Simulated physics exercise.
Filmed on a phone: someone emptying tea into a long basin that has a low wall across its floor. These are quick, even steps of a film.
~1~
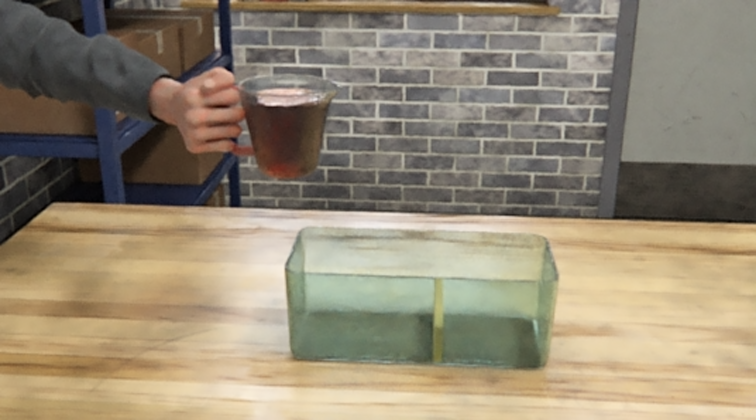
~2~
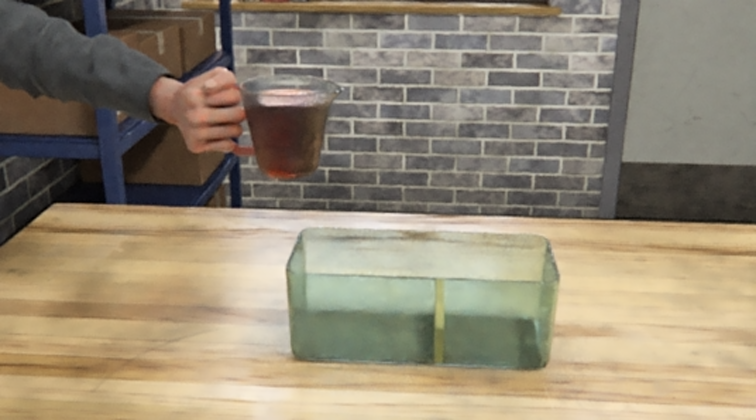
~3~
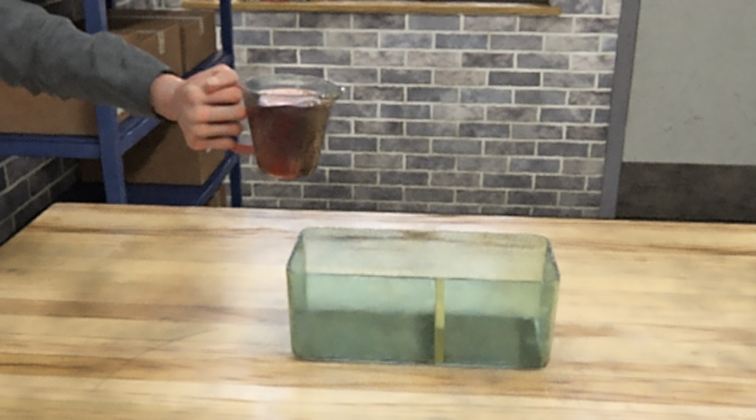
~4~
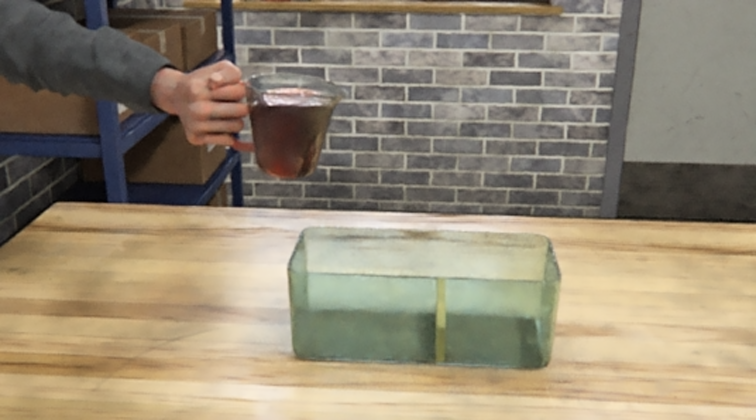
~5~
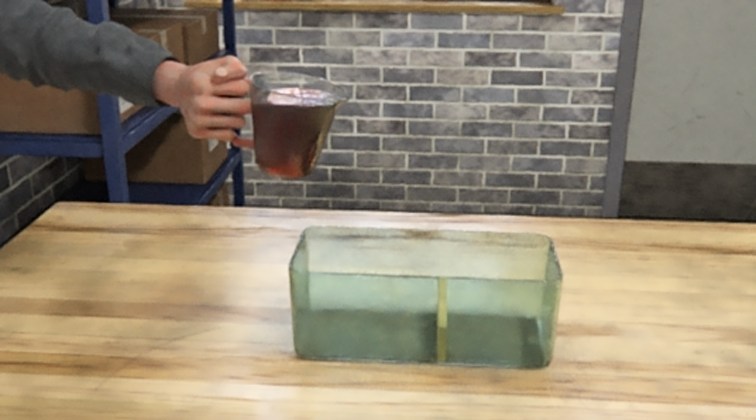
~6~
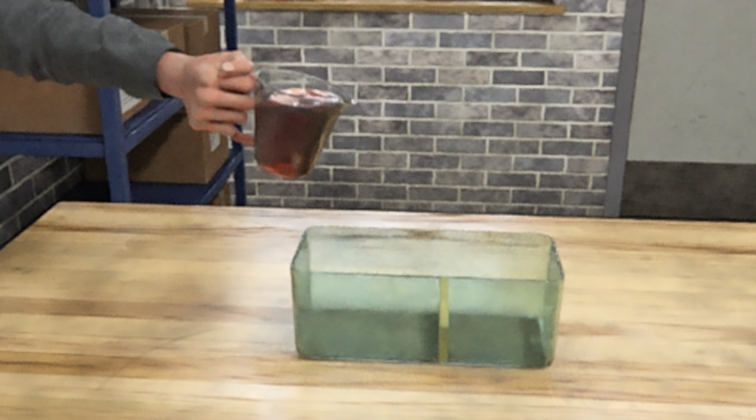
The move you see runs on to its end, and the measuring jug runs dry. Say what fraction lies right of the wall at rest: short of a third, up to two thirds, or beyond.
In the end not even a third is right of the wall.
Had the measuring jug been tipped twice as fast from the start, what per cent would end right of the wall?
Roughly 5 in a hundred.
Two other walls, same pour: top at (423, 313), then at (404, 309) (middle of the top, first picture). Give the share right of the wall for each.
Roughly 10 per cent, and 45 per cent.
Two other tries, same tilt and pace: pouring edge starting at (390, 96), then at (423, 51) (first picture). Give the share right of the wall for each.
About 55 and 90 per cent.
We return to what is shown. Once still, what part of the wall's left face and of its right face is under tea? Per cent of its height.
Some 40 per cent left and 0 right.
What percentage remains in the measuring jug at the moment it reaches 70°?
Roughly 65 in a hundred.
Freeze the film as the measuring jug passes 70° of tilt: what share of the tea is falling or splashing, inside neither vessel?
Near 25 %.
A moment on, the tilt is 70° and 63 per cent is still to pour, 12 is left of the wall and 0 right of it.
Next, the tilt is 105° and 8 per cent is still to pour, 76 is left of the wall and 1 right of it.
Then the tilt is 113° and 0 per cent is still to pour, 94 is left of the wall and 3 right of it.
Later the tilt is 113° and 0 per cent is still to pour, 94 is left of the wall and 4 right of it.
Finally, 94 per cent lies left of the wall, 4 right of it and 3 outside.
